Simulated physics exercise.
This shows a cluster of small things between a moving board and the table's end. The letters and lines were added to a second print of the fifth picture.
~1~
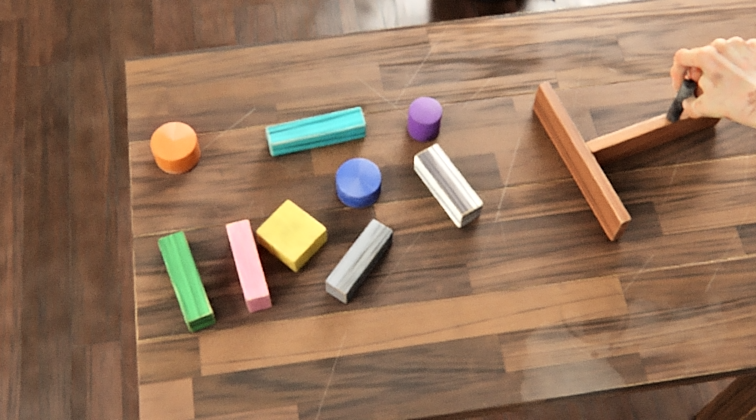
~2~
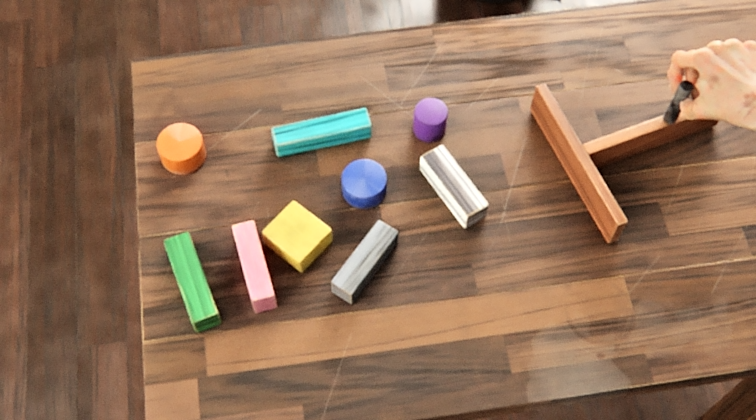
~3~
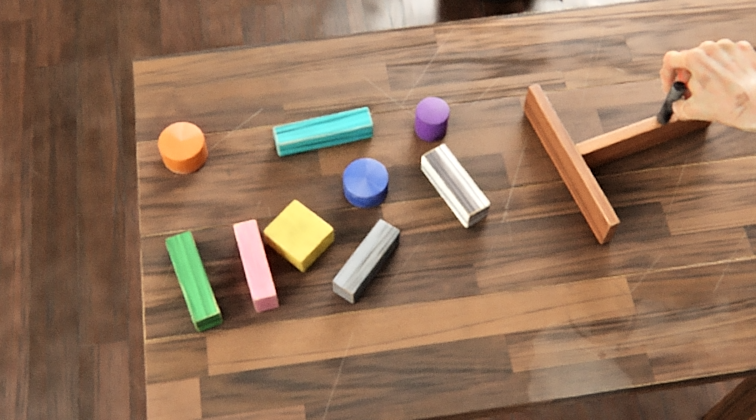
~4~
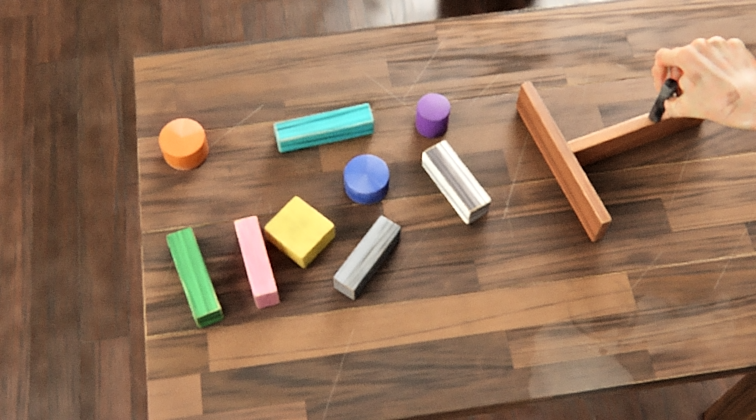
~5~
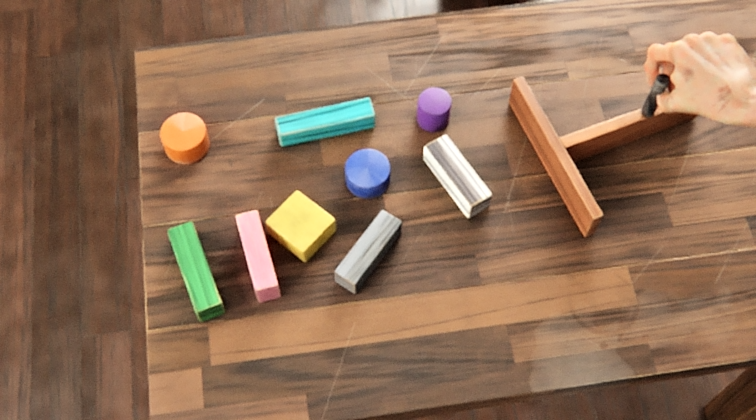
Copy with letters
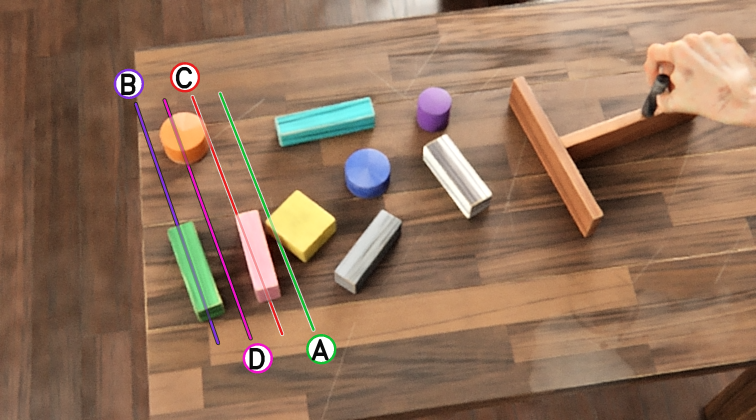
On a wooden table, a hand slides a brown board slightly left toward colourful blocks.
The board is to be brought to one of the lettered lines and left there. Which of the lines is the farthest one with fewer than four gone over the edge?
Up to line D.
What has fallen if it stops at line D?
It is the orange tin.
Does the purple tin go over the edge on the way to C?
No.
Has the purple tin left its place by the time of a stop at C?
Yes.
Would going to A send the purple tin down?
By then, no.
On the copy, A at (264, 204); B at (174, 216); C at (234, 208); D at (205, 212).
On D. First, board (433, 160); turquoise stick (321, 122); purple tin (384, 126).
Then, board (306, 177); orange tin (157, 141); green stick (185, 277).
Finally, board (204, 190); orange tin over the edge; blue tin (148, 203); one fallen.
By contrast, A is within the limit but short; B drops five; C is within the limit but short.
